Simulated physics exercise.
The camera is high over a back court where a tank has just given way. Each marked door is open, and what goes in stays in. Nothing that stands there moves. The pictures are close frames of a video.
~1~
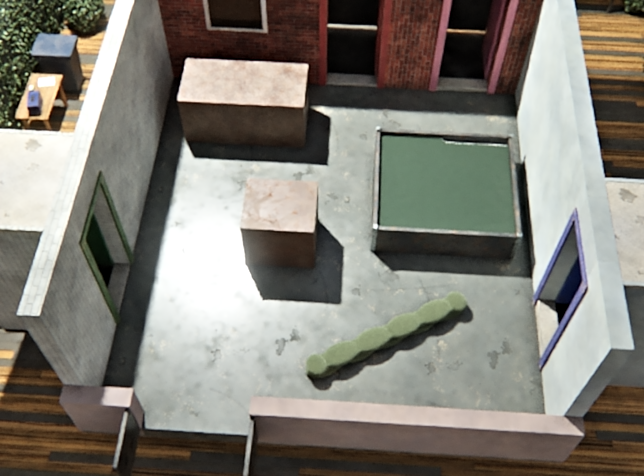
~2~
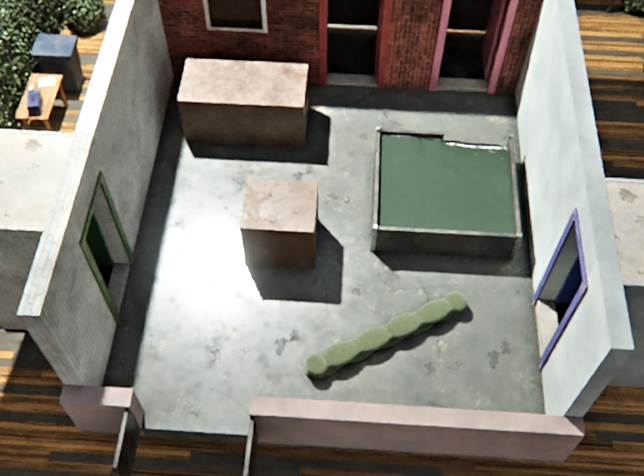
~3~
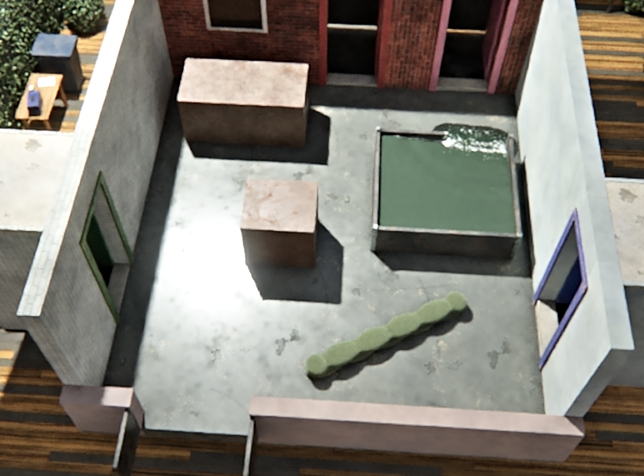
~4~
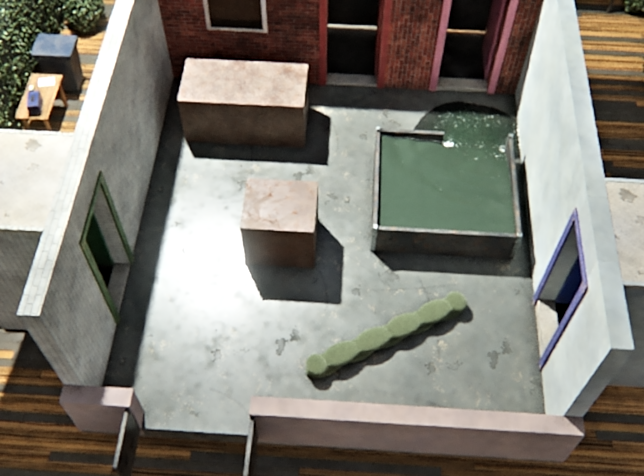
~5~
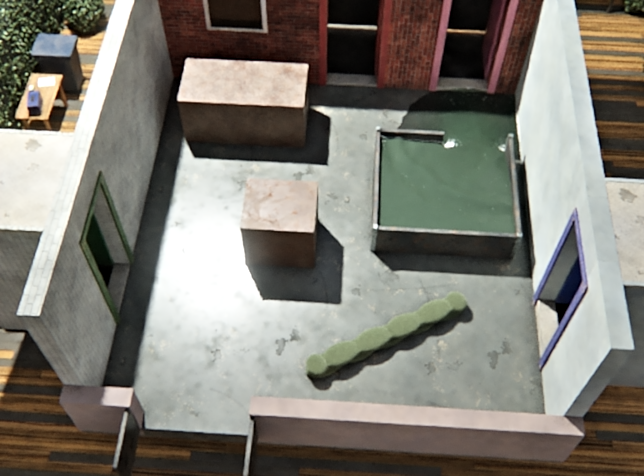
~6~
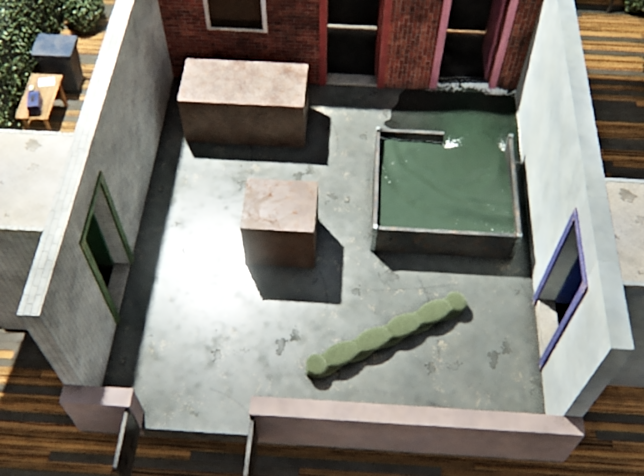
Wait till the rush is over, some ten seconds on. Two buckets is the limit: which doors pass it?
The green door stays under that; the blue door stays under that; the pink door takes more than that; the red door stays under that.
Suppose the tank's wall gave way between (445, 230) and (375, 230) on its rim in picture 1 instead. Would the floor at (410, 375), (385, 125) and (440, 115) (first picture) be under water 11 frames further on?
In turn: Awash, free of water, not flooded.
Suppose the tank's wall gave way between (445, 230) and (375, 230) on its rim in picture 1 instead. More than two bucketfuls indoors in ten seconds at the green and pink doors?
My reading: The green one goes over, the pink one is under.
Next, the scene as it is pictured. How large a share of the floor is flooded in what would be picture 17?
Some 15 per cent.
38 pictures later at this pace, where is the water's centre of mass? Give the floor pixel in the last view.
Near (393, 173).
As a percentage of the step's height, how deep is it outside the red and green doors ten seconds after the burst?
About 70 and 90 per cent.
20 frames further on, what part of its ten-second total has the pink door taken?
About 70 per cent.
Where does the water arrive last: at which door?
That is the door marked green.
A moment on, water covers 10 % of the floor; the green door not reached, the blue door not reached, the pink door over two buckets in, the red door wet at the sill, nothing in.
Next, water covers 15 % of the floor; the green door not reached, the blue door not reached, the pink door far over two buckets in, the red door wet at the sill, nothing in.
Then, water covers 25 % of the floor; the green door not reached, the blue door not reached, the pink door far over two buckets in, the red door wet at the sill, nothing in.
Later, water covers 50 % of the floor; the green door not reached, the blue door wet at the sill, nothing in, the pink door far over two buckets in, the red door under two buckets in.
In the end, water covers 85 % of the floor; the green door wet at the sill, nothing in, the blue door wet at the sill, nothing in, the pink door far over two buckets in, the red door under two buckets in.
